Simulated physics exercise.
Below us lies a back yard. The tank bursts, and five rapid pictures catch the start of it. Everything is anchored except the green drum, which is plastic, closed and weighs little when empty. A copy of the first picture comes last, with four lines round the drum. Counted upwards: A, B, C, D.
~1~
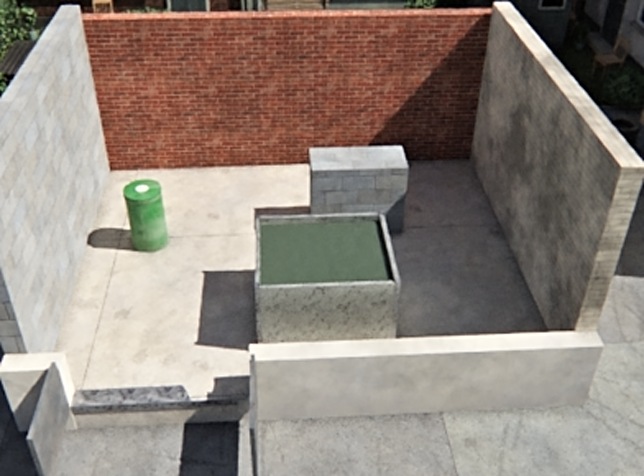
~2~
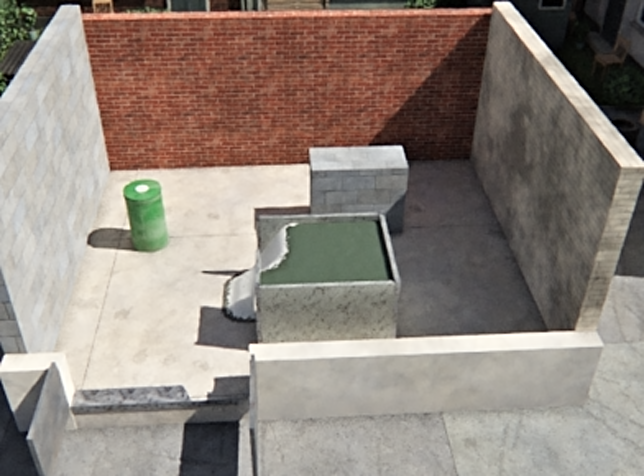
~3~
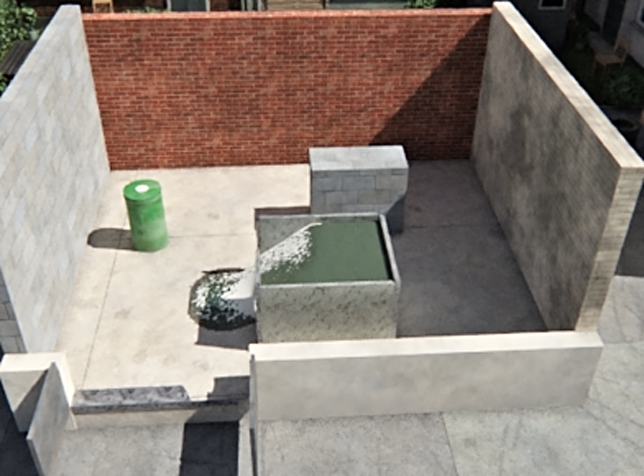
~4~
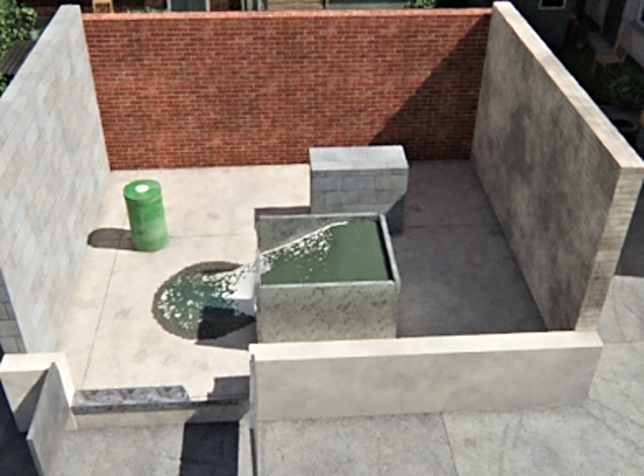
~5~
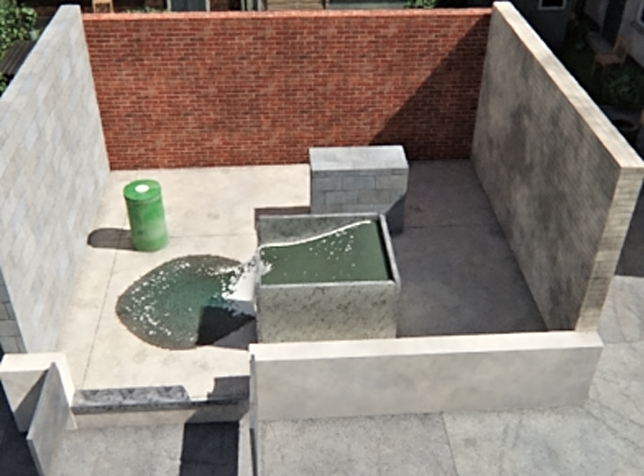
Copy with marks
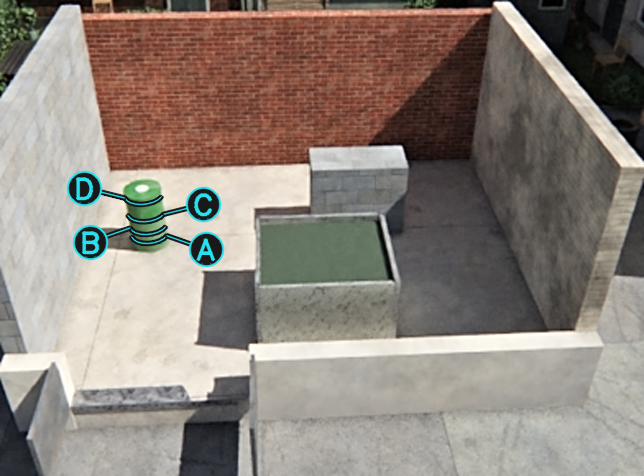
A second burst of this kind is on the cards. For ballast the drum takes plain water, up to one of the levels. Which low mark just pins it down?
B will do.
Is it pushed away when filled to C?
No.
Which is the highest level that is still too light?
A.
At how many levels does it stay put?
Three of them.
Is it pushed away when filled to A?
Yes, that goes wrong.
On the marked copy, A at (147, 243); B at (146, 234); C at (144, 221); D at (141, 204); from the bottom up A, B, C, D.
For level A, it is pushed about 3 times its own width away.
For level B, it shifts by a finger or two and stays.
For level C, it does not move.
For level D, it does not move.
